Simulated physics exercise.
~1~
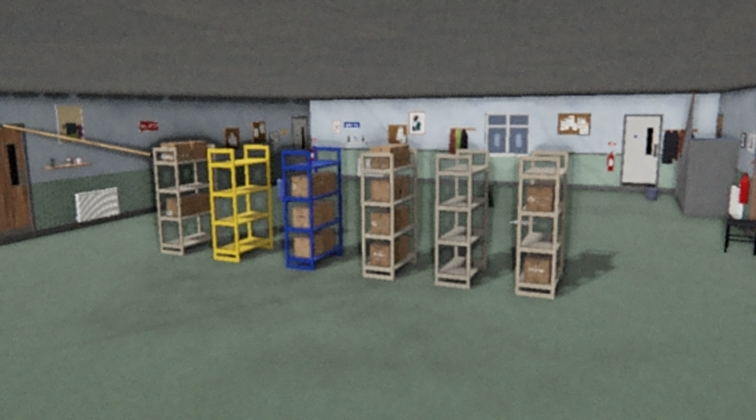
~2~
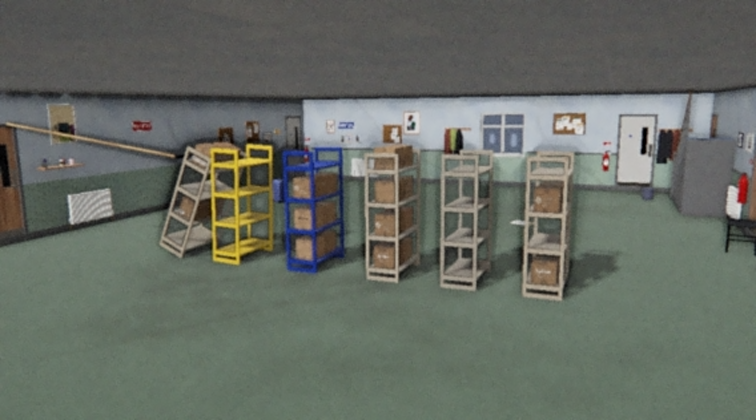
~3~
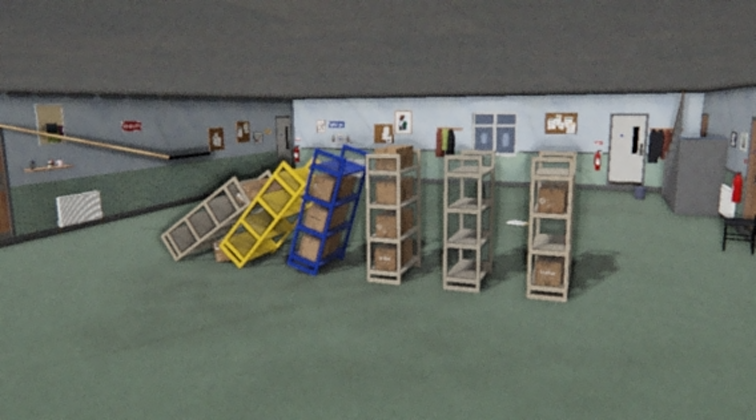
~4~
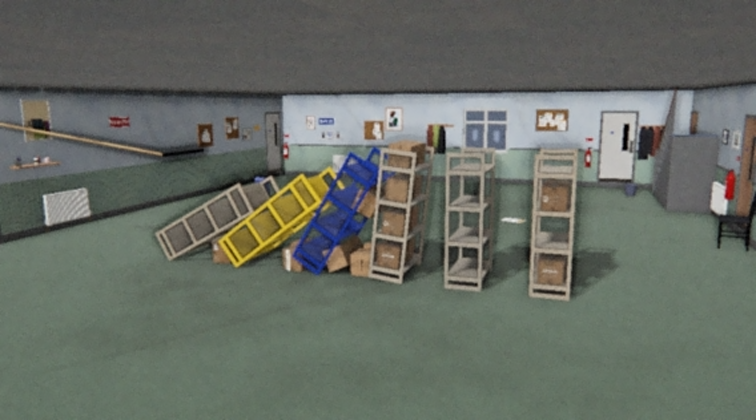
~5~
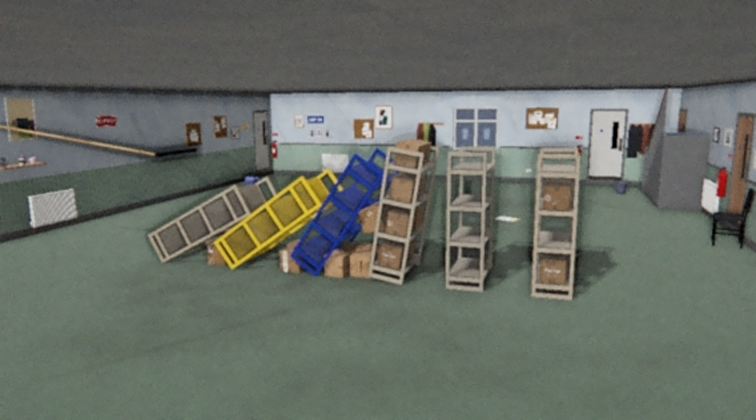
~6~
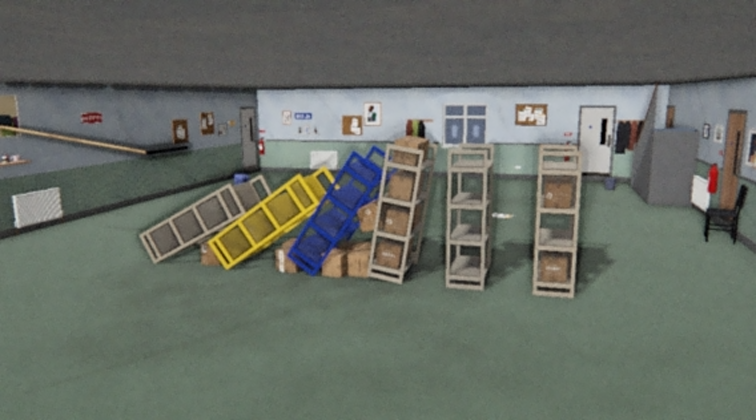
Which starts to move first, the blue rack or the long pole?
The long pole starts to move first, while the blue rack is still upright. The blue rack only begins to tip later.
Racks topple rightward after a pole pushes the first, spilling cartons and leaving three standing.
